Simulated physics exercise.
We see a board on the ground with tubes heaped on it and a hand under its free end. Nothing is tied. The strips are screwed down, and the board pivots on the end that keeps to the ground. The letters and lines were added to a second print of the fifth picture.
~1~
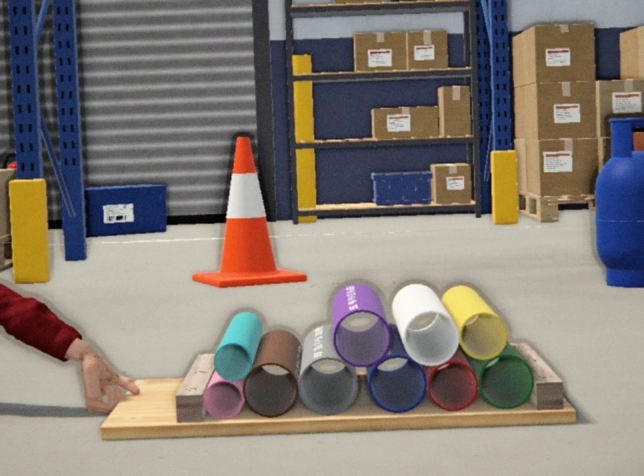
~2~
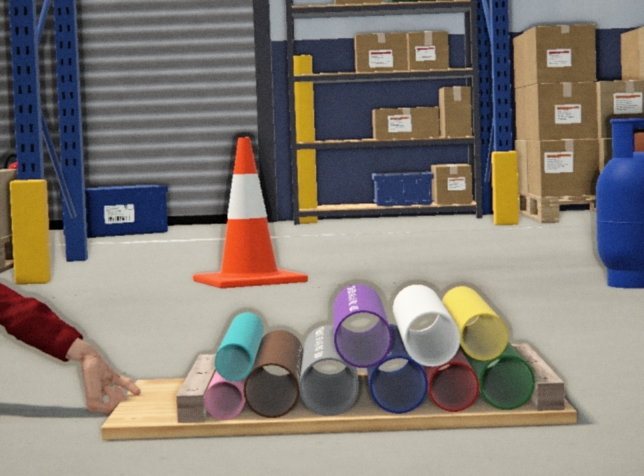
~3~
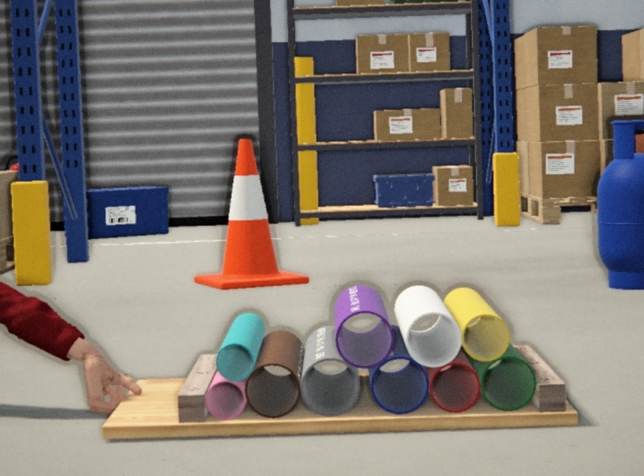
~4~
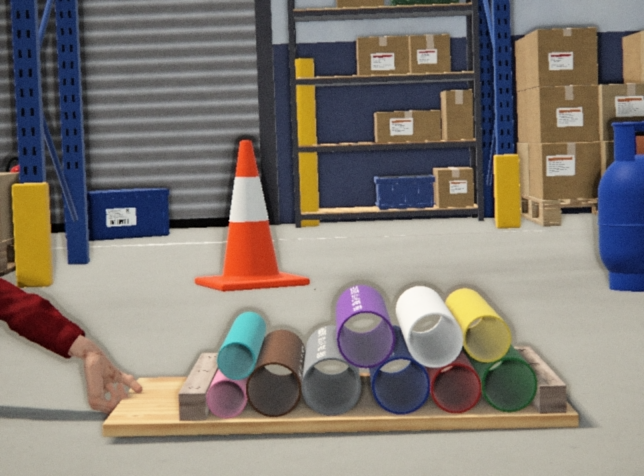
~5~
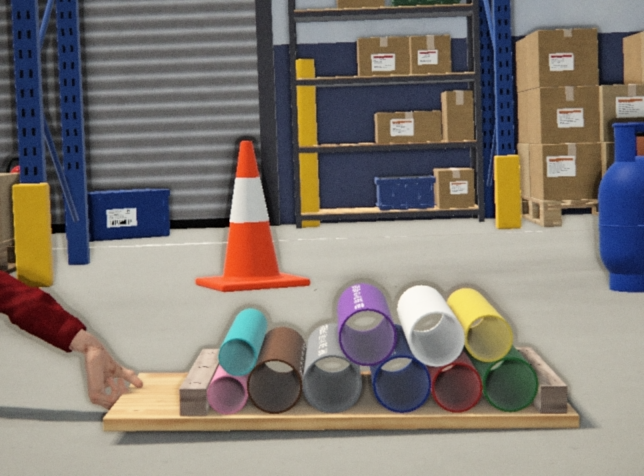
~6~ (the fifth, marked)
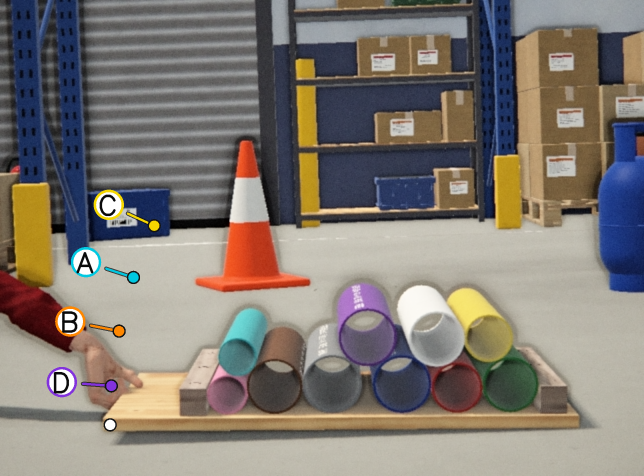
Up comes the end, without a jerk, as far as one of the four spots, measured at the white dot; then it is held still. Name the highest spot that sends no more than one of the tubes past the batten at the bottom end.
A is the limit.
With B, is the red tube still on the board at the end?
Yes.
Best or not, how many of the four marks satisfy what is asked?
The number is three.
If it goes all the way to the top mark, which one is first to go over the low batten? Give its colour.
It is the yellow one.
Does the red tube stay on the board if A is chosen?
Yes, with A.
On the marked copy, A at (134, 277); B at (119, 331); C at (154, 226); D at (111, 386); the white dot at (110, 425).
Following A. Soon after the start, board at 14°.
Later, board at 20°.
In the end, board at 20°, none over the low batten.
As for the rest, B none over the low batten; C two over the low batten (white, yellow); D none over the low batten.
